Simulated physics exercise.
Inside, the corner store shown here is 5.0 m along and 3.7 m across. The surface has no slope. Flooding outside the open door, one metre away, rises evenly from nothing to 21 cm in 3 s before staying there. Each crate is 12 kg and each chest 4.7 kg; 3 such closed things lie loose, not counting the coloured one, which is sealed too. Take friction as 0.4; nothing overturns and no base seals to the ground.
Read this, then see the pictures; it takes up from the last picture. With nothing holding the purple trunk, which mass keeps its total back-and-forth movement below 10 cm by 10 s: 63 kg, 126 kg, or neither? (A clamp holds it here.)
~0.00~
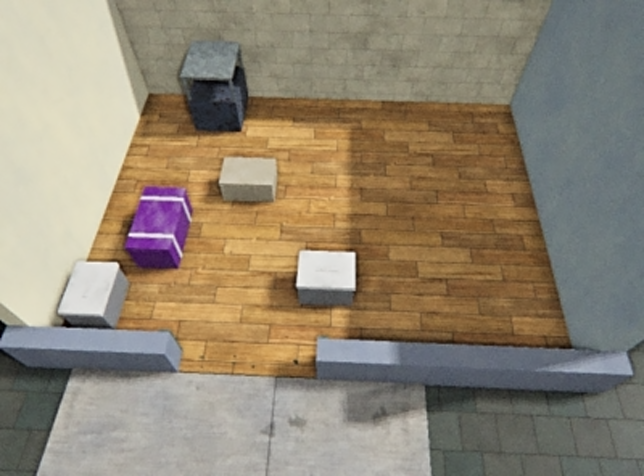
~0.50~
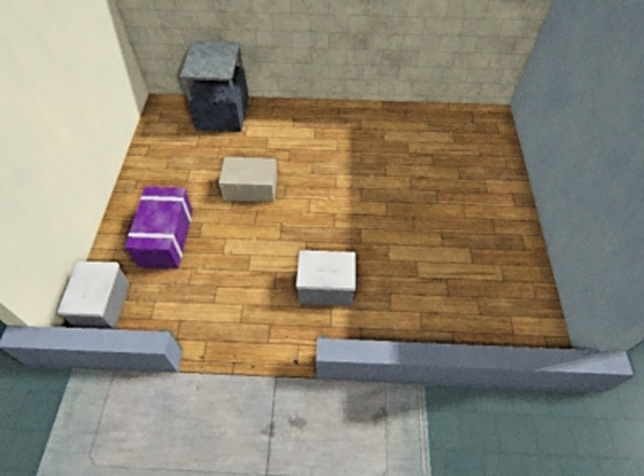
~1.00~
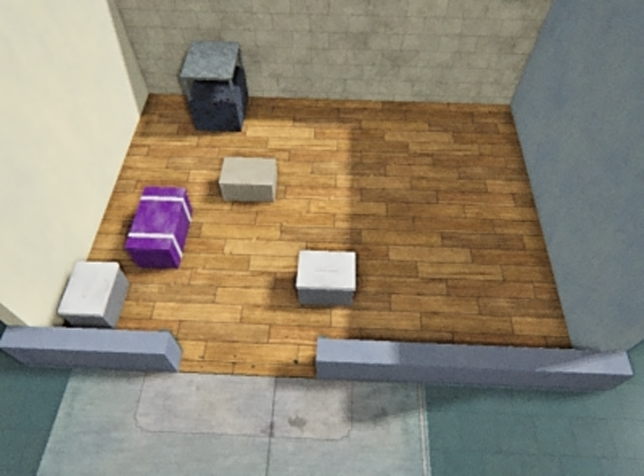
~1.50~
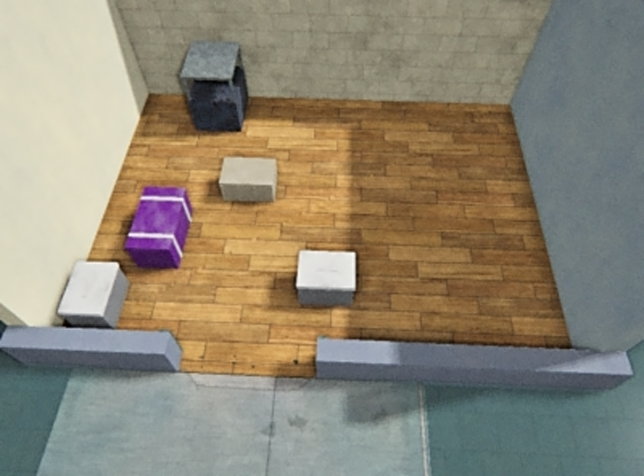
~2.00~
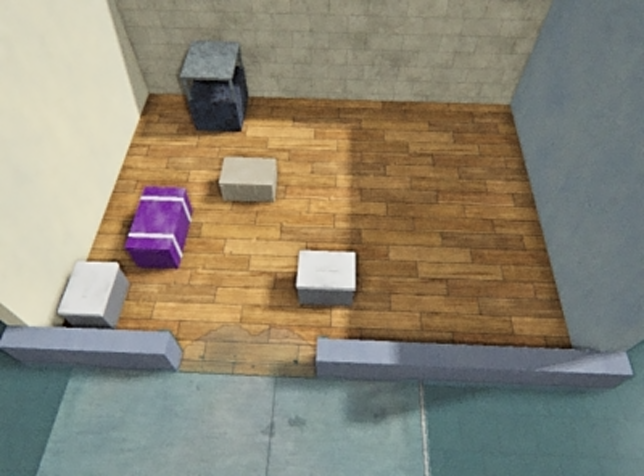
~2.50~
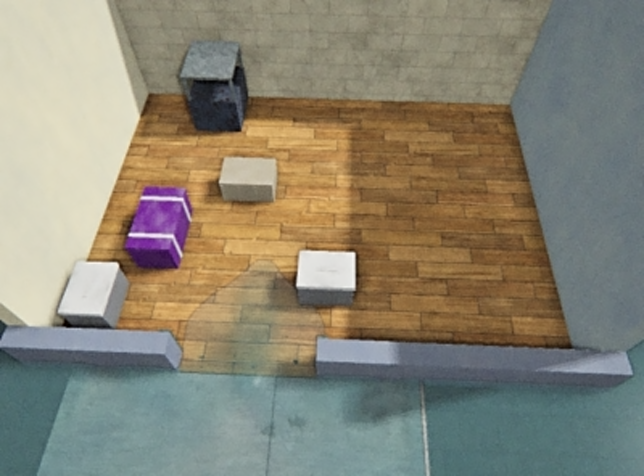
63 kg.
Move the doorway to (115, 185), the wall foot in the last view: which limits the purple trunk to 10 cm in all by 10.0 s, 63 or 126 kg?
The small mass already works.
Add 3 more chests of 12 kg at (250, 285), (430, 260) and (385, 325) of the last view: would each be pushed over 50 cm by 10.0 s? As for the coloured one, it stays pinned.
Spot one crosses the limit, spot two stays inside, spot three stays inside.
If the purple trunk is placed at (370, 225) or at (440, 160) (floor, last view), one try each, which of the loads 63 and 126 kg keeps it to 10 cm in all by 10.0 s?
Well, first the light mass is sufficient, and next the light mass is sufficient.
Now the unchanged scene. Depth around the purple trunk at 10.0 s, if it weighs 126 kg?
8 cm, roughly.
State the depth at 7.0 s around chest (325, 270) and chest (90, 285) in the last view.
Some 1 cm at the first, some 3 cm at the second.
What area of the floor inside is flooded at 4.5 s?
Near 10.0 m2 in all.
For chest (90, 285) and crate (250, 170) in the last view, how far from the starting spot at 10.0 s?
In turn: 60 cm, 250 cm.
After 3.5 s the purple trunk would be 0 cm from its start with 63 kg and 0 cm from its start with 126 kg; 2 cm of water round it then.
After 4.5 s the purple trunk would be 0 cm from its start with 63 kg and 0 cm from its start with 126 kg; 4 cm of water round it then.
After 7.0 s the purple trunk would be 0 cm from its start with 63 kg and 0 cm from its start with 126 kg; 5 cm of water round it then.
After 10.0 s the purple trunk would be 0 cm from its start with 63 kg and 0 cm from its start with 126 kg; 8 cm of water round it then.
